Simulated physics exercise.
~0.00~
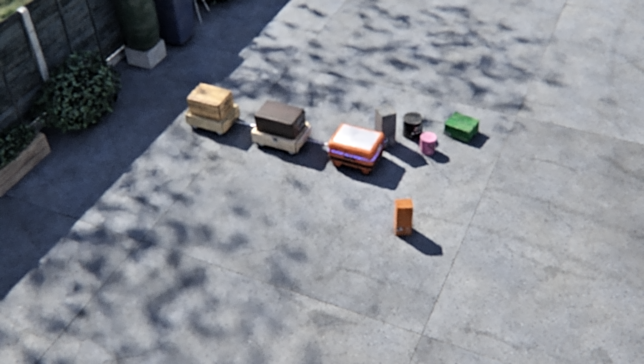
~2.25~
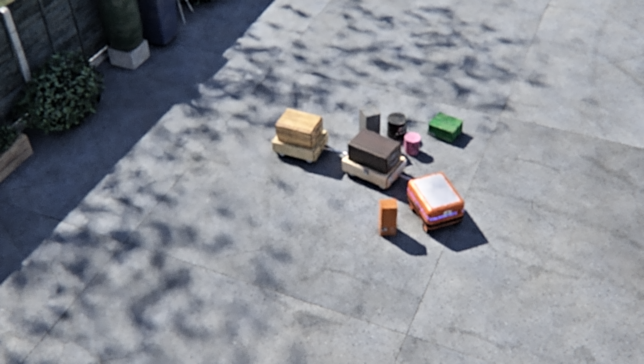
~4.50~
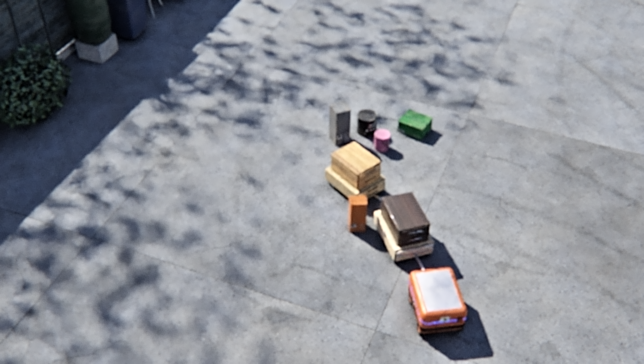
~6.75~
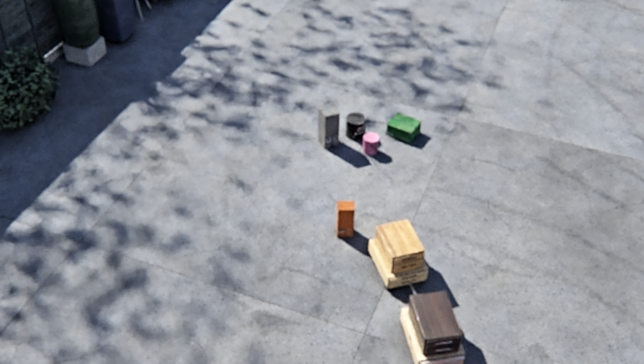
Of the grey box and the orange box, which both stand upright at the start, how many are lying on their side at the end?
Neither of them is lying on its side. The grey box and the orange box are both still upright as the carts head away toward the bottom.
